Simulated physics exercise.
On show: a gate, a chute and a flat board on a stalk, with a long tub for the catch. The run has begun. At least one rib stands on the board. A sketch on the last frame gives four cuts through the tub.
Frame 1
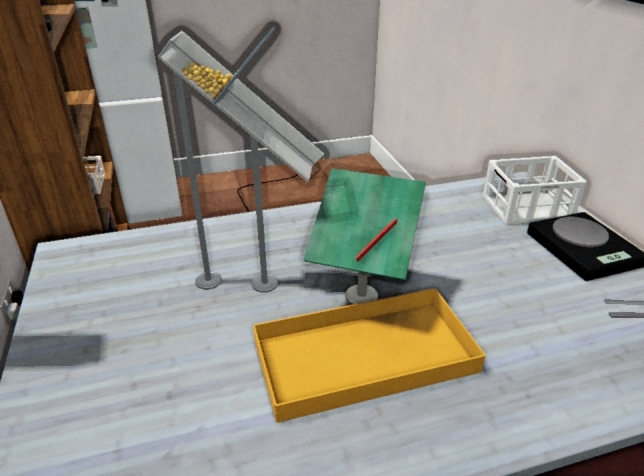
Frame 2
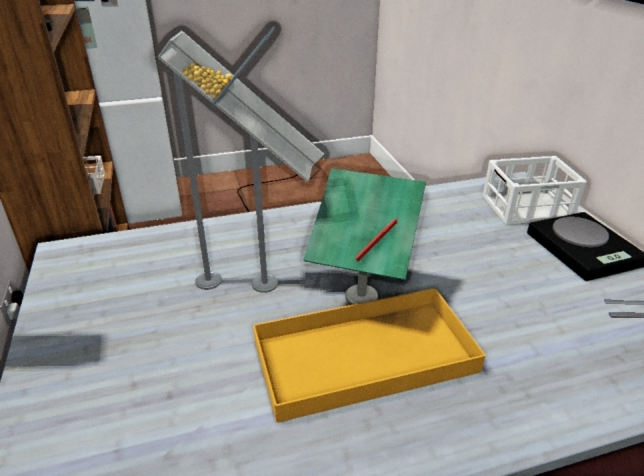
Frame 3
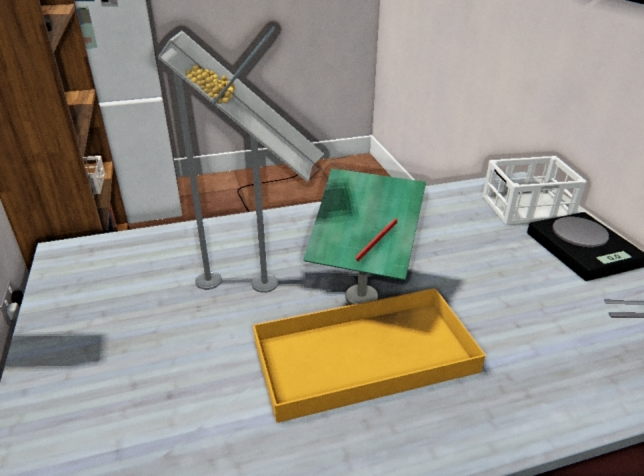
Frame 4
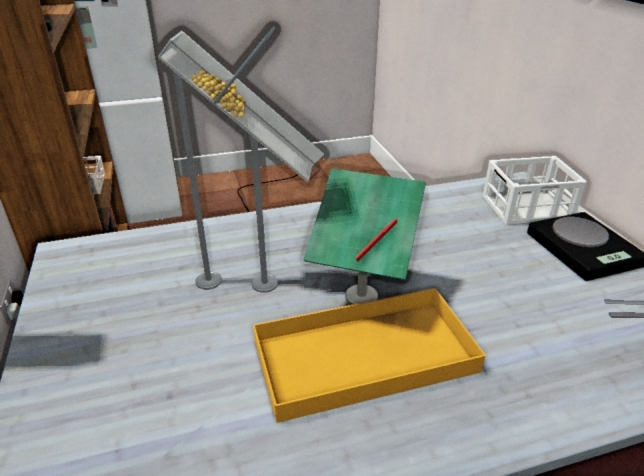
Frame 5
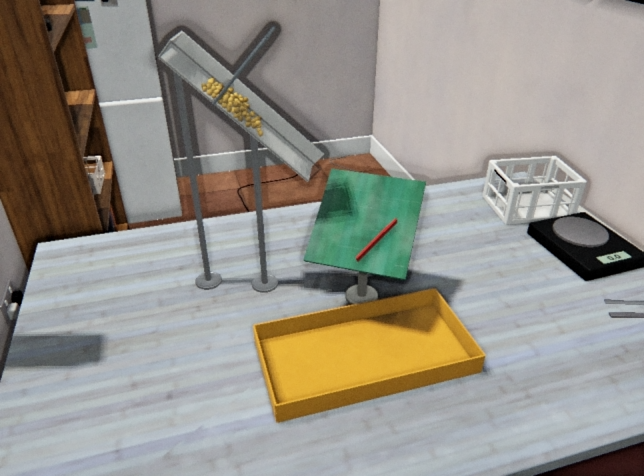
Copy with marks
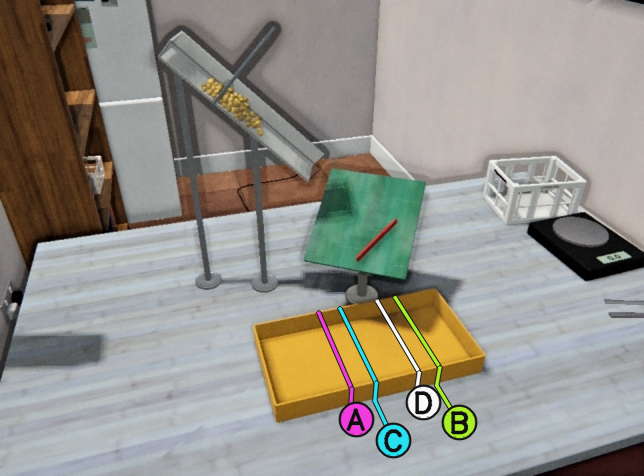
A pale wooden table fills the view, seen from above at an angle in a room with grey walls and brown shelving at left. A grey chute on two stands slopes rightward, a tilted green board with a red rib beside it, a yellow tub in front, a white basket and black scale at right. Yellow puffs slide partway down the chute; the camera stays still.
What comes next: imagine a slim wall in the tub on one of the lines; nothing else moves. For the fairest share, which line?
Line A does it best.
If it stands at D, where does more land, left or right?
Left.
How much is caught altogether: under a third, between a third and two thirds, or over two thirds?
Over two thirds.
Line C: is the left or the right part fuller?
The left side.
On the marked copy, line A crosses the front rim at (351, 387); line B crosses the front rim at (439, 366); line C crosses the front rim at (375, 381); line D crosses the front rim at (418, 371).
If A is chosen, of what is caught, about a third on the left of the divider, about two thirds on the right.
If B is chosen, of what is caught, nearly all on the left of the divider, a stray few on the right.
If C is chosen, of what is caught, most on the left of the divider, a small part on the right.
If D is chosen, of what is caught, nearly all on the left of the divider, a stray few on the right.
